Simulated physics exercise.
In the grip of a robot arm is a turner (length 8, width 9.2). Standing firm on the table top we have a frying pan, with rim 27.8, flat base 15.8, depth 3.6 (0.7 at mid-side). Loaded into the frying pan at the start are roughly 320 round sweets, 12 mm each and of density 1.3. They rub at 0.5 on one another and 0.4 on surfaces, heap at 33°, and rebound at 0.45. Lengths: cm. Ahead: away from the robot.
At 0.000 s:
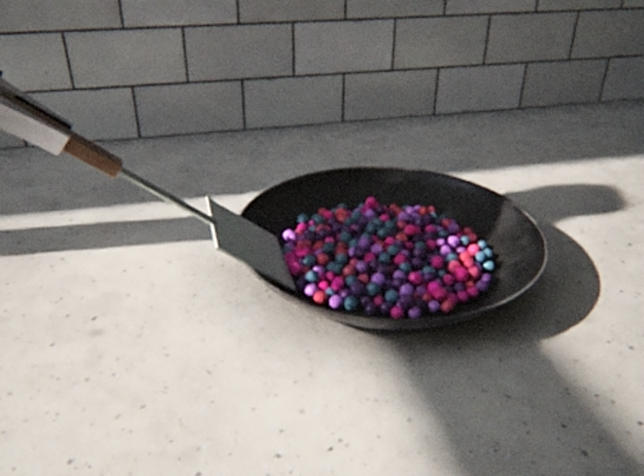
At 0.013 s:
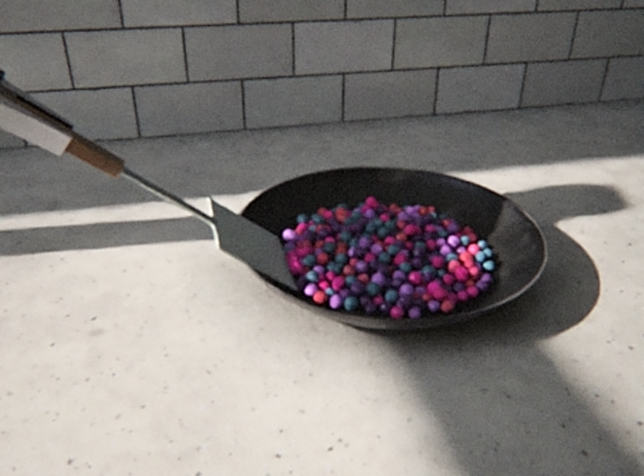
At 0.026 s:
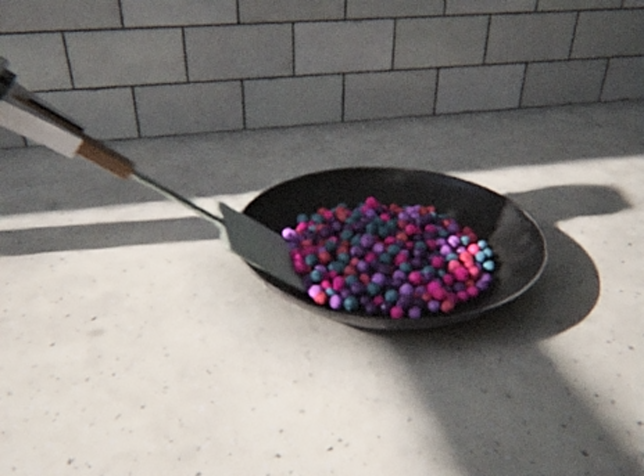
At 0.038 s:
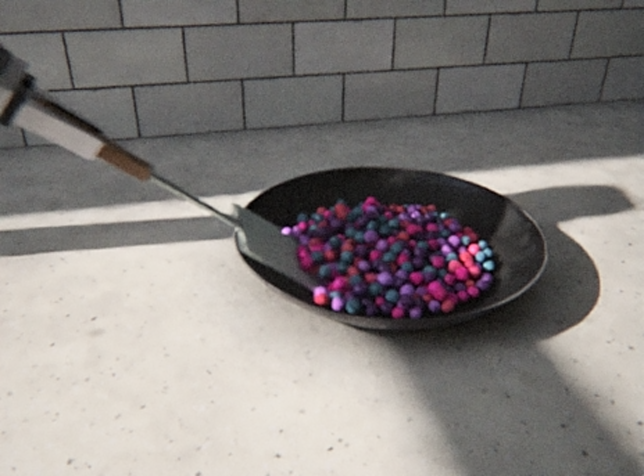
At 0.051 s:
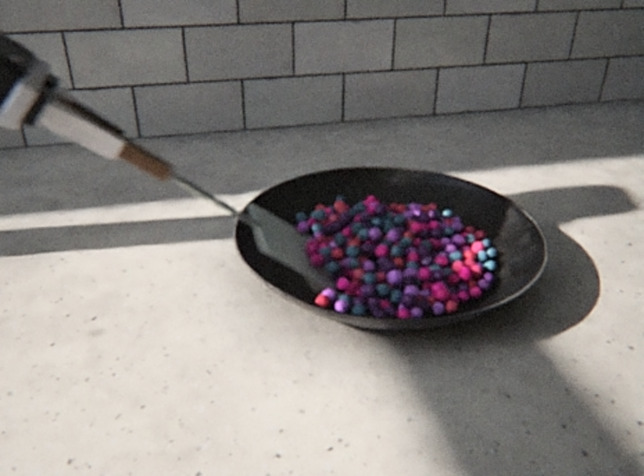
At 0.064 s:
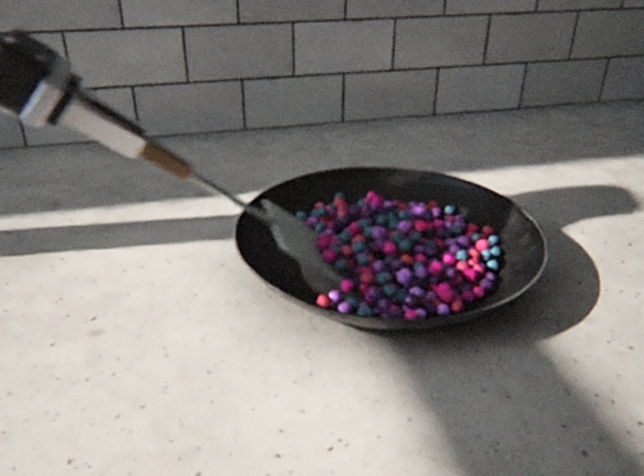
At the start, a turner held by a robot rests its blade over the left rim of a dark frying pan of pink, purple and teal round sweets. The turner then slides rightward into the pan, pressing against the sweets, and the nearest ones shift slightly to the right.
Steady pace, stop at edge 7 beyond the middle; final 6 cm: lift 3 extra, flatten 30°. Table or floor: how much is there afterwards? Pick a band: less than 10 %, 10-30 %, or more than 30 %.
It falls in the band 10-30 %.
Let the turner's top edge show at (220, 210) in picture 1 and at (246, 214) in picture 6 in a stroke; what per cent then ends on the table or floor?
0 per cent.
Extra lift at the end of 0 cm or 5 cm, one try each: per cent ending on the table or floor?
5 and 20 per cent.
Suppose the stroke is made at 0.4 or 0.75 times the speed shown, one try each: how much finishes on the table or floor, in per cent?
I'd expect close to 0 and then close to 5 percent.
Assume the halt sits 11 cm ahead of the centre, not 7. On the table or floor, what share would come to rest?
Near 35 per cent.
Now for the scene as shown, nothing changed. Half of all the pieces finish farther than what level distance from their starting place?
I'd put it at close to 6 centimetres.
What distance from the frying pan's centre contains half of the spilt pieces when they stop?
That distance comes to about 28 cm.
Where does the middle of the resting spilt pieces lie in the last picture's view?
Around (623, 227).
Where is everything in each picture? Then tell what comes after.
Turner top edge at (211, 221), sloping 39°; upper third of the load around (383, 246), from x 285 to 490, top at y 200; 322 in the frying pan, in the first frame.
Turner top edge at (213, 221), sloping 39°; upper third of the load around (383, 246), from x 290 to 490, top at y 200, in the second frame.
Turner top edge at (221, 223), sloping 39°; upper third of the load around (379, 246), from x 290 to 490, top at y 200, in the third frame.
Turner top edge at (237, 224), sloping 39°; upper third of the load around (377, 244), from x 290 to 490, top at y 200, in the fourth frame.
Turner top edge at (255, 224), sloping 39°; upper third of the load around (383, 242), from x 285 to 490, top at y 200, in the fifth frame.
Turner top edge at (272, 222), sloping 39°; upper third of the load around (390, 240), from x 285 to 495, top at y 195; 322 in the frying pan, in the sixth frame.
By 0.10 s, sloping 39°, highest piece 6 above the table; 322 in the frying pan.
By 0.13 s, sloping 30°, highest piece 7 above the table; 322 in the frying pan.
By 0.34 s, sloping 9°, highest piece 5 above the table; 268 in the frying pan, 52 on the table or floor, 2 on the blade or in flight.
By 1.39 s, sloping 9°, highest piece 4 above the table; 268 in the frying pan, 54 on the table or floor.
Final count, 268 in the frying pan, 54 on the table or floor. That is 17 % on the table or floor.
